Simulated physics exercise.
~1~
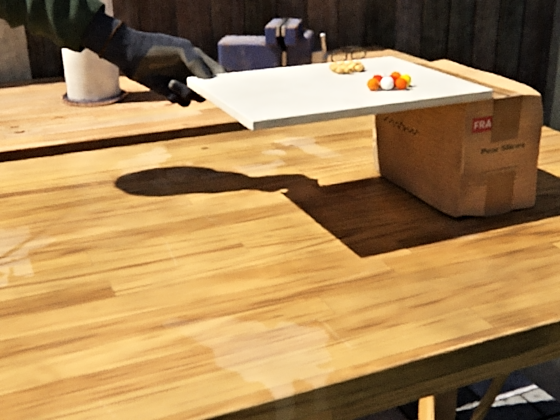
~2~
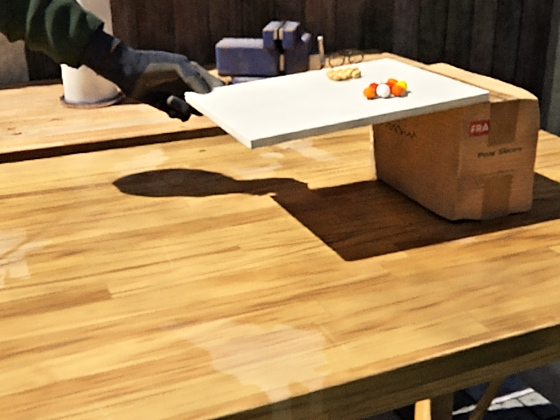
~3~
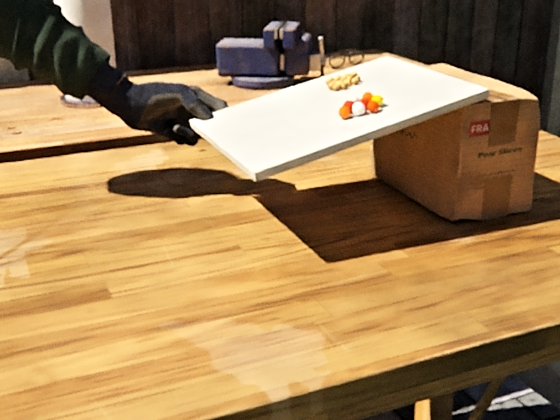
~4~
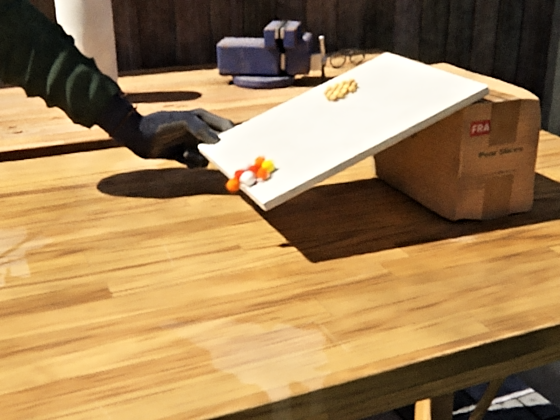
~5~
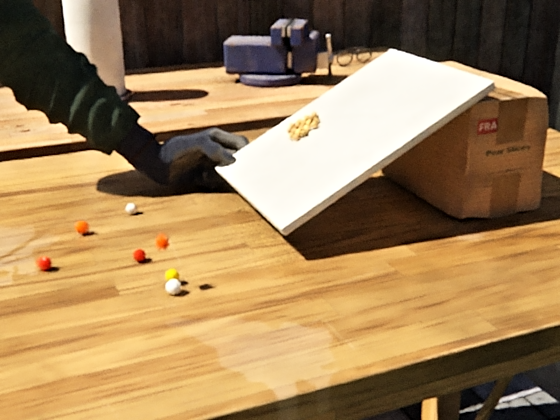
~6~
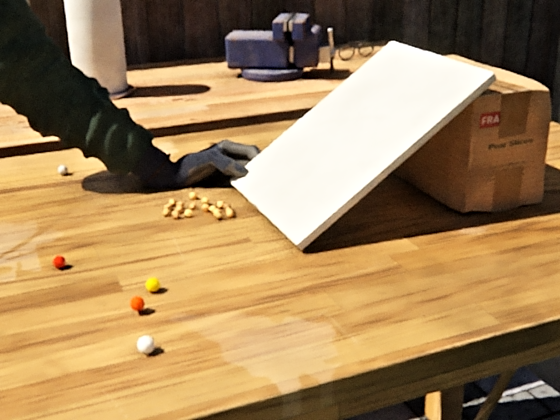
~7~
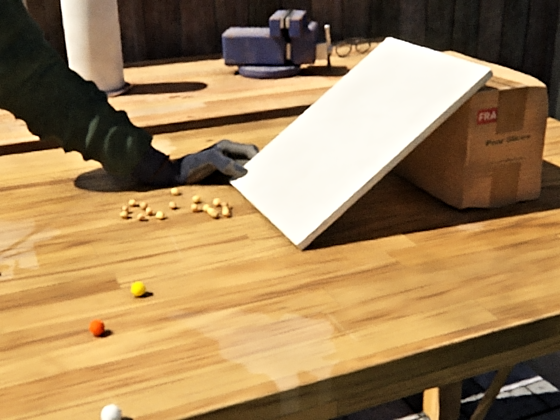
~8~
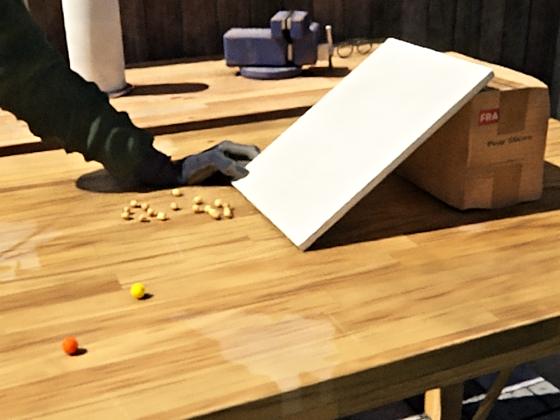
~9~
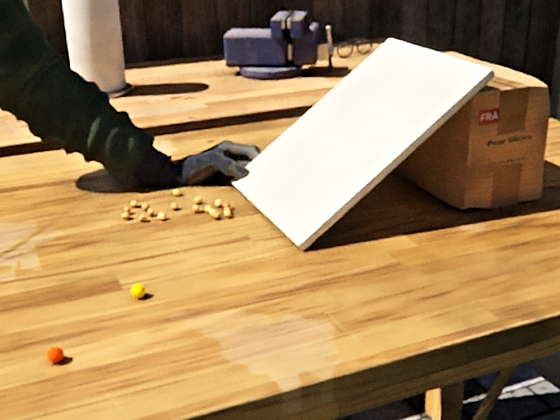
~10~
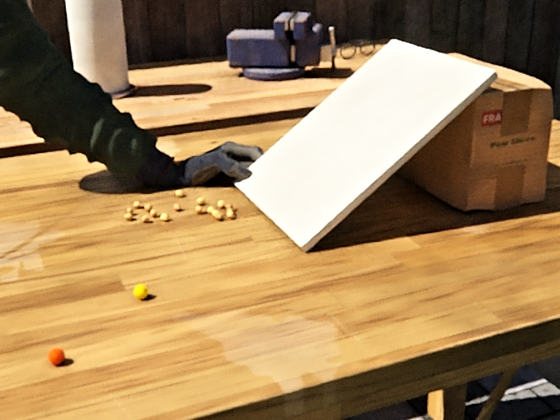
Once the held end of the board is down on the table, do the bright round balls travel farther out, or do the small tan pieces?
The bright balls travel farther, rolling well across the table with several going out of sight past its edge. The tan pieces stop close to the foot of the board.
